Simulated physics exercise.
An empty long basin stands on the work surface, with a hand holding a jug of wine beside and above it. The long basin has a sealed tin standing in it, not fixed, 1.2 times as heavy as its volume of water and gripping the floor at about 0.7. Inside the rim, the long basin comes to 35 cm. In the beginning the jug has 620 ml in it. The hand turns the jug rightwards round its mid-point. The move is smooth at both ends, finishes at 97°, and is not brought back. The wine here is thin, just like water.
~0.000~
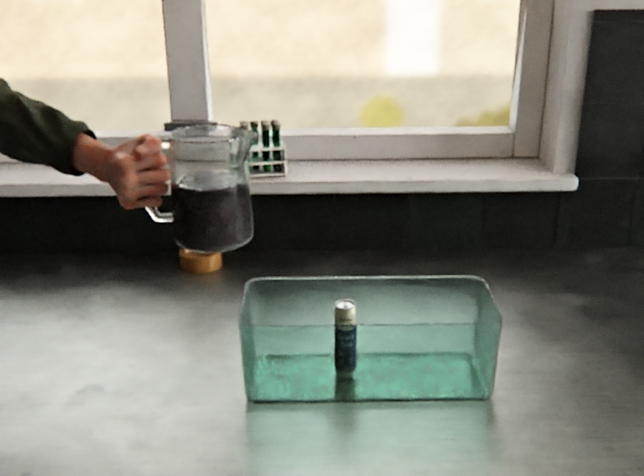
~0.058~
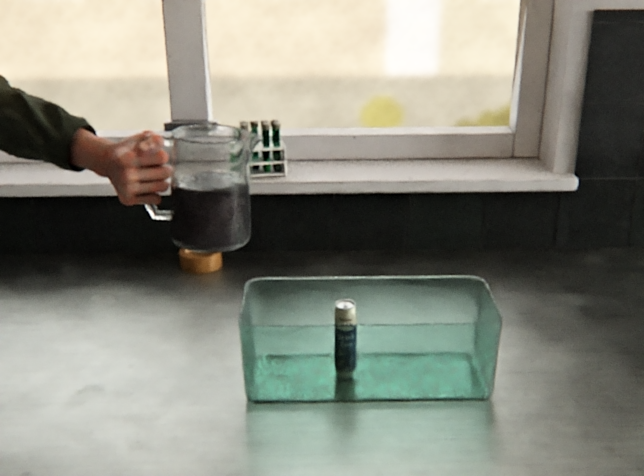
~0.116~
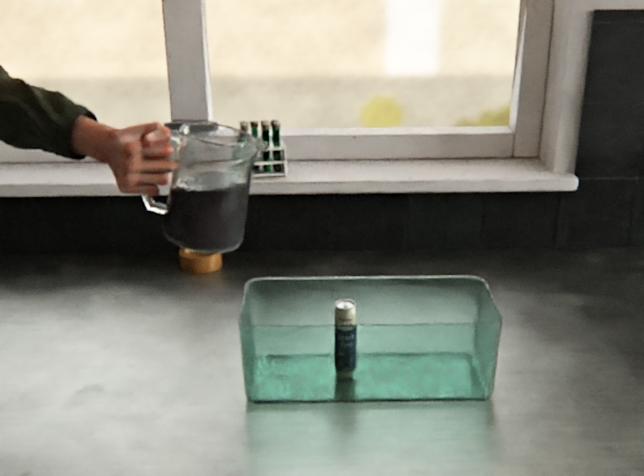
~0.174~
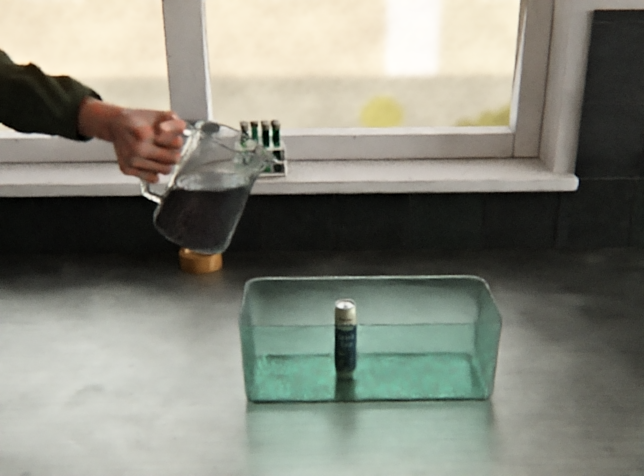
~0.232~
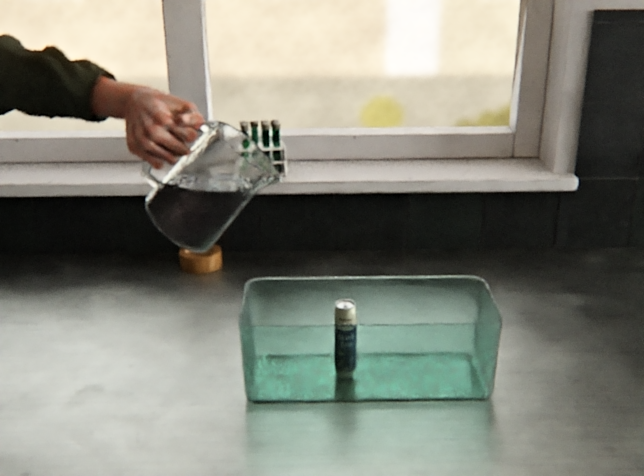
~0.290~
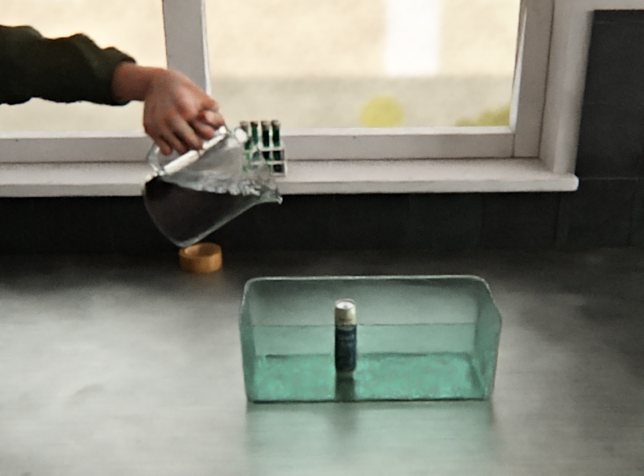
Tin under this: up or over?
It overturns.
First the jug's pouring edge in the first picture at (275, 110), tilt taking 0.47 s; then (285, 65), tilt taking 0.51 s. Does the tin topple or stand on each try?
In the first try it remains standing; in the second it remains standing.
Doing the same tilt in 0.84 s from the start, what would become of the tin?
In that case the tin overturns.
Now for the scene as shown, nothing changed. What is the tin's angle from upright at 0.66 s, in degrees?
I'd say it's tipped close to 0 degrees.
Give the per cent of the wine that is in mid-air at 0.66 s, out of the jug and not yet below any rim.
Near 26 in a hundred.
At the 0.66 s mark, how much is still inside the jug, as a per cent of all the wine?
Around 38 in a hundred.
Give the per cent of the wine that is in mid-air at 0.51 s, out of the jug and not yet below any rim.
Around 22 in a hundred.
Then, 0.51 s in, the tilt is 97° and 75 per cent is still to pour; the tin stands where it began.
Then, 0.66 s in, the tilt is 97° and 38 per cent is still to pour; the tin stands 1 cm from where it began.
Then, 0.83 s in, the tilt is 97° and 20 per cent is still to pour; the tin leans 15°.
Then, 1.01 s in, the tilt is 97° and 10 per cent is still to pour; the tin lies on its side.
Finally, the tin lies on its side.
